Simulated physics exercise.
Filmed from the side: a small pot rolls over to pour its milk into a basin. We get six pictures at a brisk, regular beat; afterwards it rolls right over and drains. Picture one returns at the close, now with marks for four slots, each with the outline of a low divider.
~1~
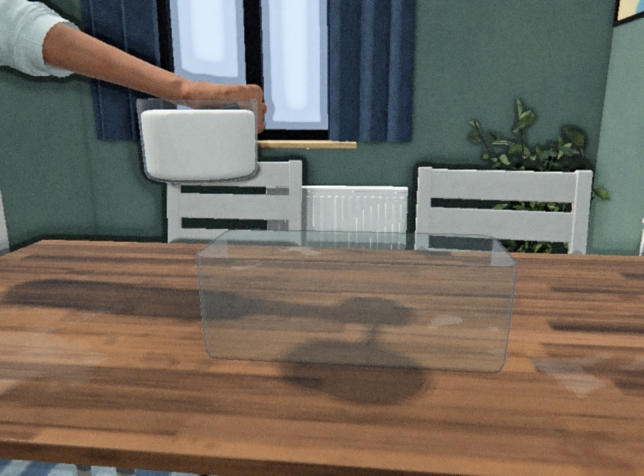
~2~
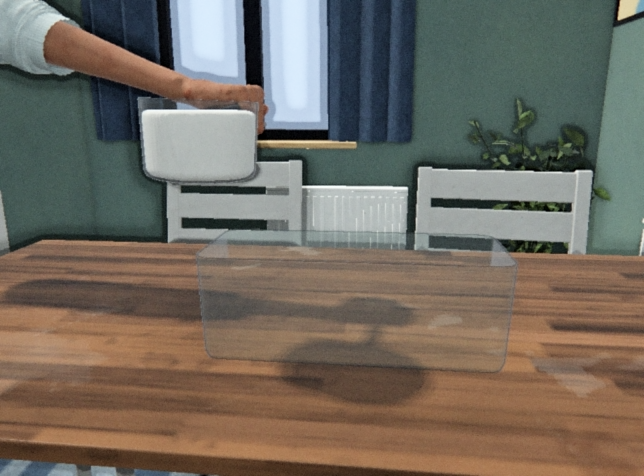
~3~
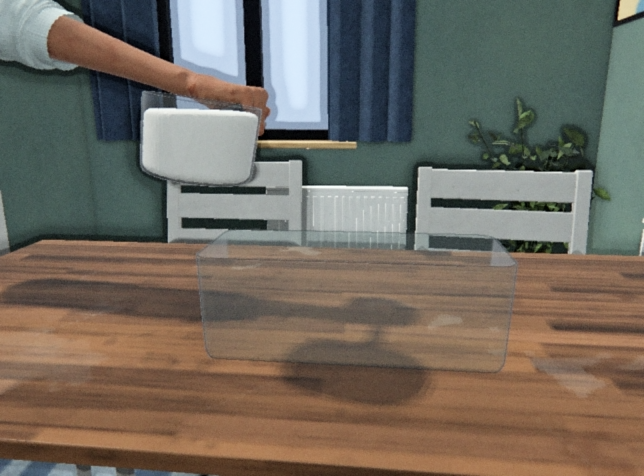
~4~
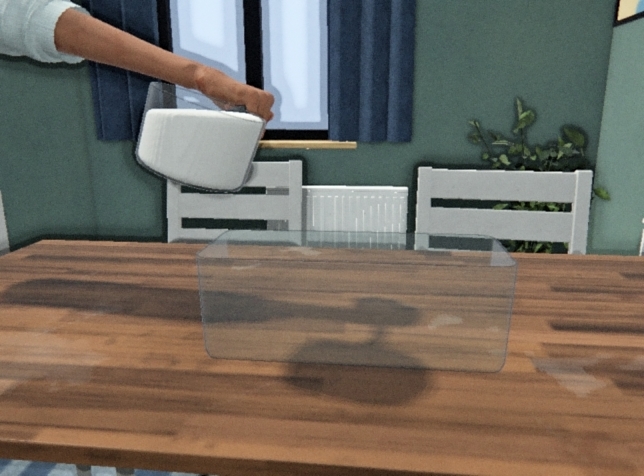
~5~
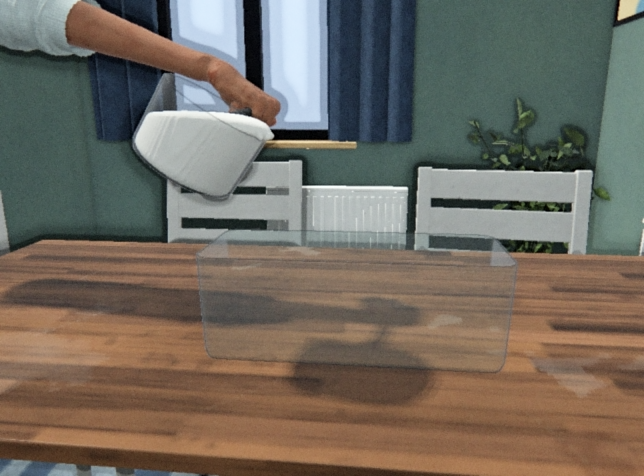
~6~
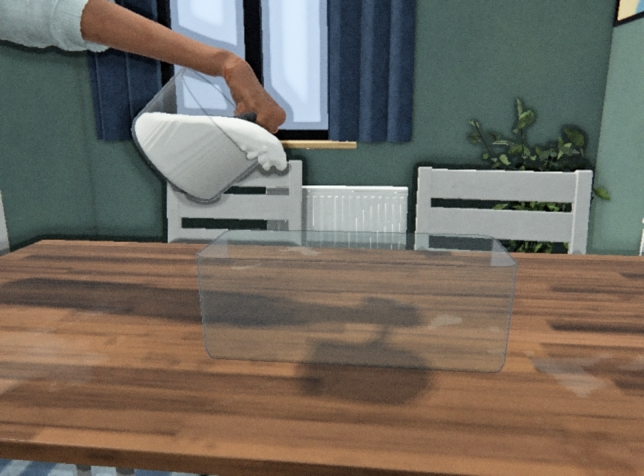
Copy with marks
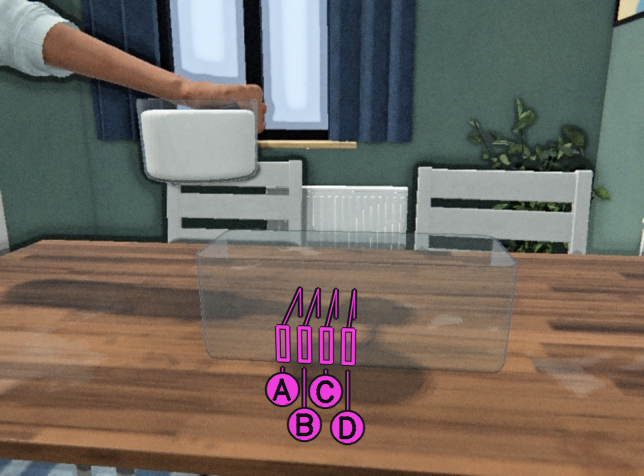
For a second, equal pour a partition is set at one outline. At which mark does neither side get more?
The answer is place B.
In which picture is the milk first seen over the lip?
In picture 5.
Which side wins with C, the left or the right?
More ends on the left.
On the marked copy, A at (282, 367); B at (304, 368); C at (325, 369); D at (347, 371).
With A, about 34 % ends left of the wall and 64 % right of it.
With B, about 50 % ends left of the wall and 45 % right of it; 6 % is lost outside.
With C, about 68 % ends left of the wall and 24 % right of it; 8 % is lost outside.
With D, about 71 % ends left of the wall and 23 % right of it; 6 % is lost outside.
